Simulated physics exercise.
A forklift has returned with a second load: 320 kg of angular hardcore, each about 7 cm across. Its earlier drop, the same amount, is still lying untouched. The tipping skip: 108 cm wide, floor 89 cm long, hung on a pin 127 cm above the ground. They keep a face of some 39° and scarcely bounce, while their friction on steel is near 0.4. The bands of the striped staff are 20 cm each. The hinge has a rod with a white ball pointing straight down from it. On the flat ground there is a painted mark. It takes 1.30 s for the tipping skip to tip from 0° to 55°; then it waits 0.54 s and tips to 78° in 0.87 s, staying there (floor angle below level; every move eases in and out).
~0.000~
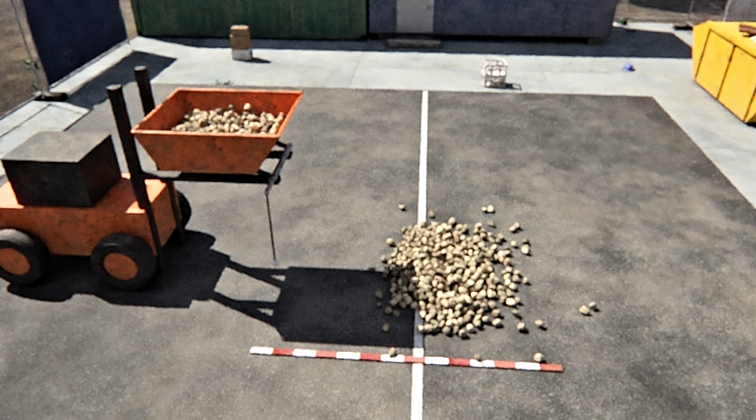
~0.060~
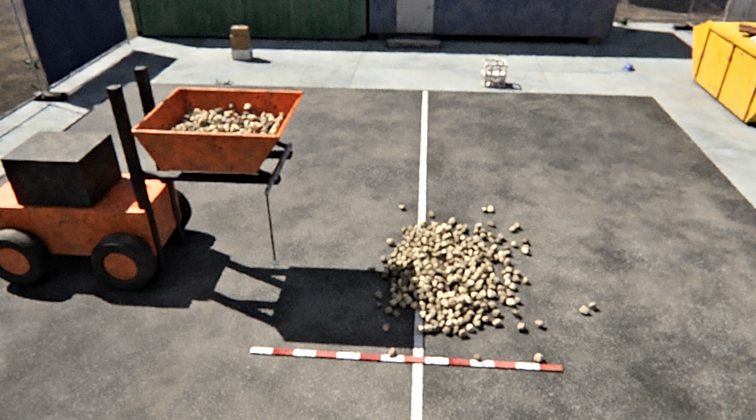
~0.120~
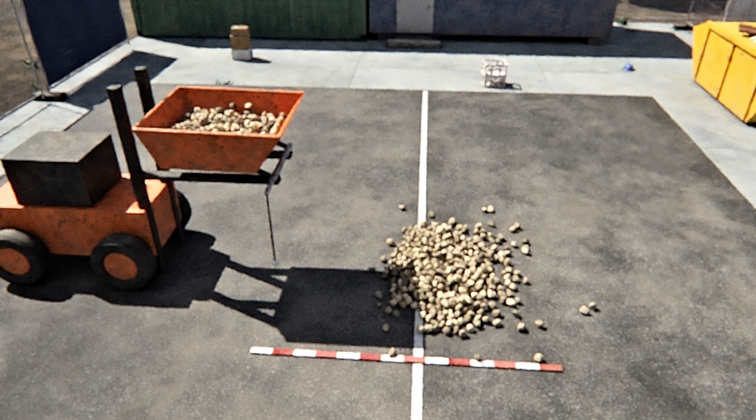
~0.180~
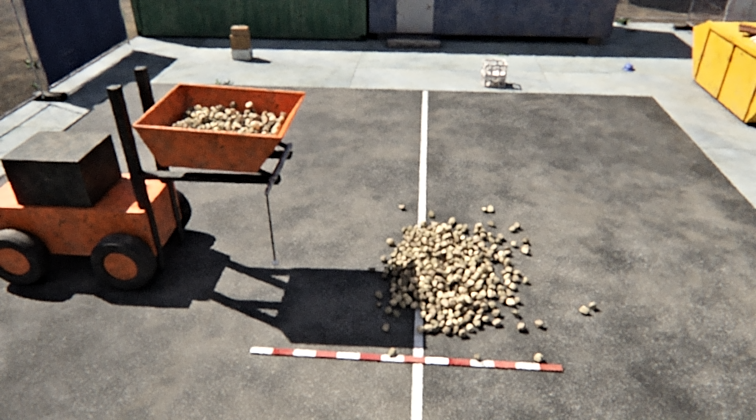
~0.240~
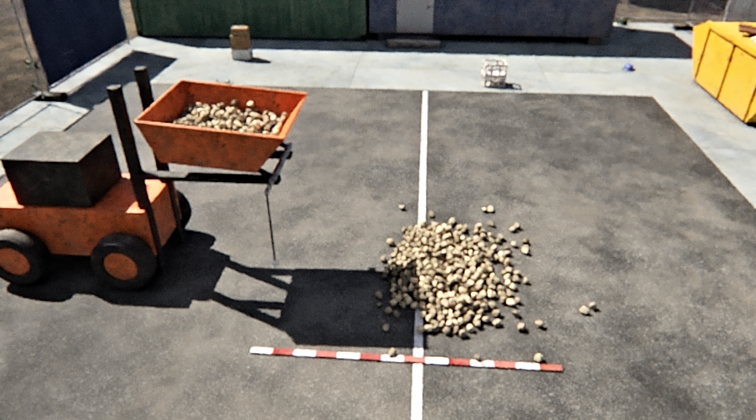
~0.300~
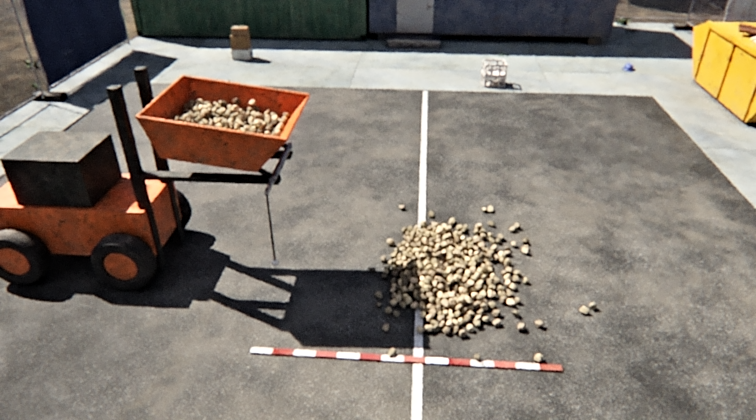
An orange wheeled loader with black masts stands at the left of a sunlit grey asphalt yard, seen from above by a still camera. It holds up an orange skip of pale tan stones, while a heap of similar stones lies across a white line, near a red-and-white staff and yellow container. The skip slowly tilts slightly, its left side rising, and its stones shift a little.
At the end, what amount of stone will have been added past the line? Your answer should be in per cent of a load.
Close to 2 parts in a hundred.
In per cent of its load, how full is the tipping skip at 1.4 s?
100 % still inside.
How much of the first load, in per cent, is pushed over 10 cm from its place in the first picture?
Roughly 0 percent.
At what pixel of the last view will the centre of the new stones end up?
Near (376, 262).
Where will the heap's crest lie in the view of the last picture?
Expect the peak around (375, 250).
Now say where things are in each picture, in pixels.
The first picture shows lip at (279, 137), floor tilted 0°, highest stones at (229, 117). The earlier load is highest near (431, 255), 22 cm above ground level, 22 % short of the line, 78 % past the line.
In the second picture, the tipping skip is at 0°, its lip at (279, 137); the top of the load is at (229, 117); the stones move at 0.1 m/s on average.
The third picture shows lip at (280, 138), floor tilted 1°, highest stones at (220, 116); the stones move at 0.2 m/s on average.
The fourth picture shows lip at (282, 138), floor tilted 3°, highest stones at (220, 114); the stones move at 0.3 m/s on average.
The fifth picture shows lip at (284, 139), floor tilted 5°, highest stones at (215, 112); the stones move at 0.4 m/s on average.
The sixth picture shows lip at (286, 140), floor tilted 7°, highest stones at (208, 111); the stones move at 0.5 m/s on average.
After 1.0 s the floor is at 47°; in per cent of one load, 100 in the tipping skip, 22 short of the line, 78 past the line; the foremost stones are at (541, 270).
After 1.4 s the floor is at 55°; in per cent of one load, 100 in the tipping skip, 22 short of the line, 78 past the line; the foremost stones are at (541, 270).
After 3.2 s the floor is at 78°; in per cent of one load, 50 in the tipping skip, 72 short of the line, 78 past the line; the foremost stones are at (541, 270).
After 5.7 s the floor is at 78°; in per cent of one load, 0 in the tipping skip, 120 short of the line, 80 past the line; the foremost stones are at (541, 270). Net gain past the line, 2.
